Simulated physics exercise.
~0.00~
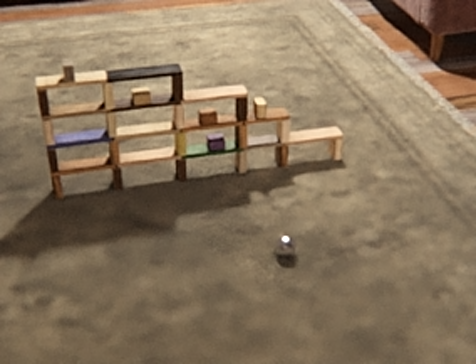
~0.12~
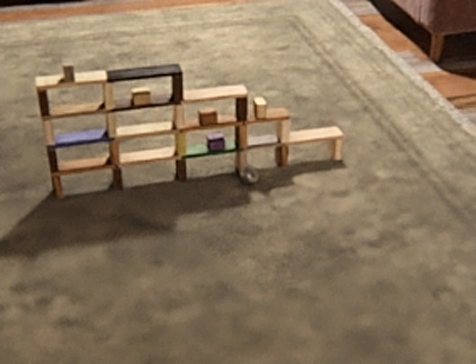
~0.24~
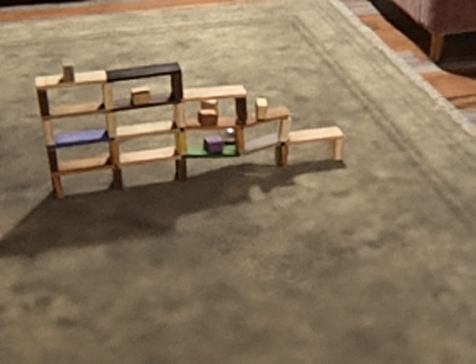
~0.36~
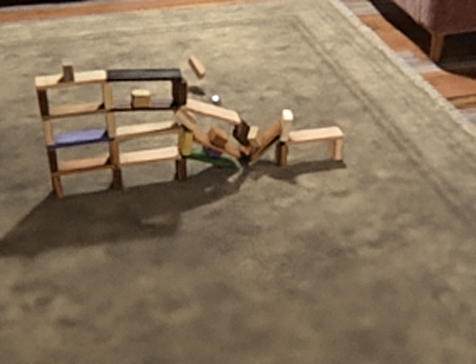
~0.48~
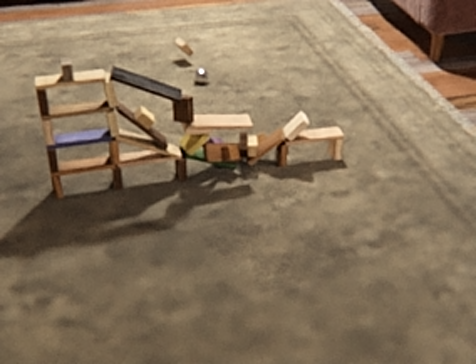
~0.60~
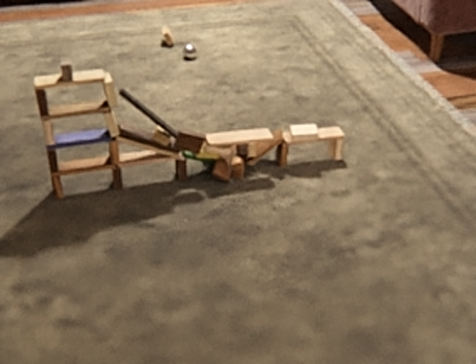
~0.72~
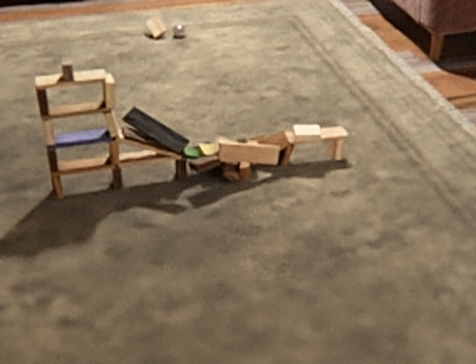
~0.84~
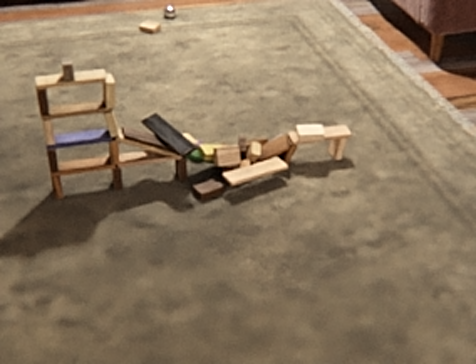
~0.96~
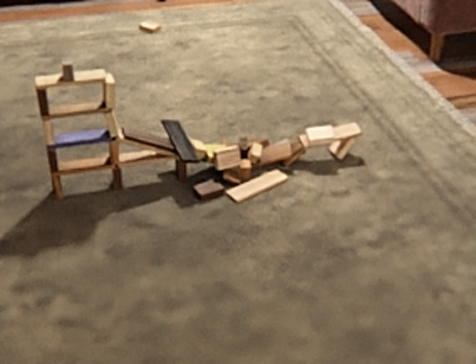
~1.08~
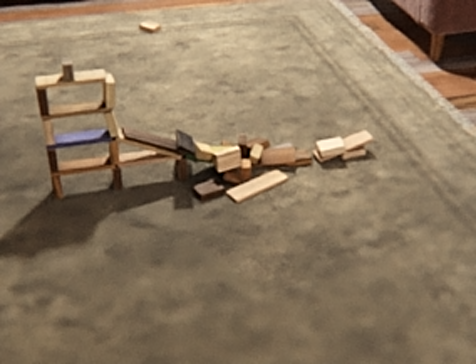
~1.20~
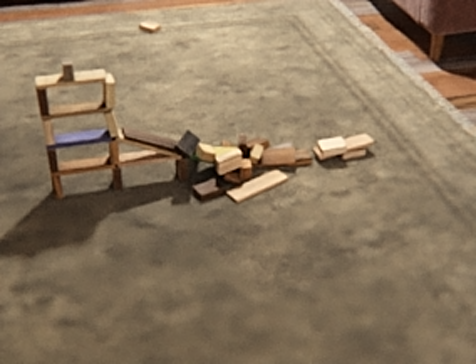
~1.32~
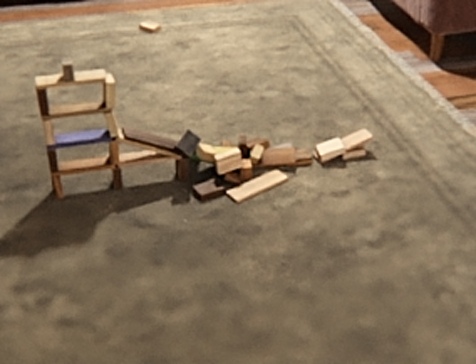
A structure of wooden blocks and planks stood on a carpet until a small steel ball rolled into its right part and passed through, bringing the middle and right sections down in a heap while the tall left section stayed standing.
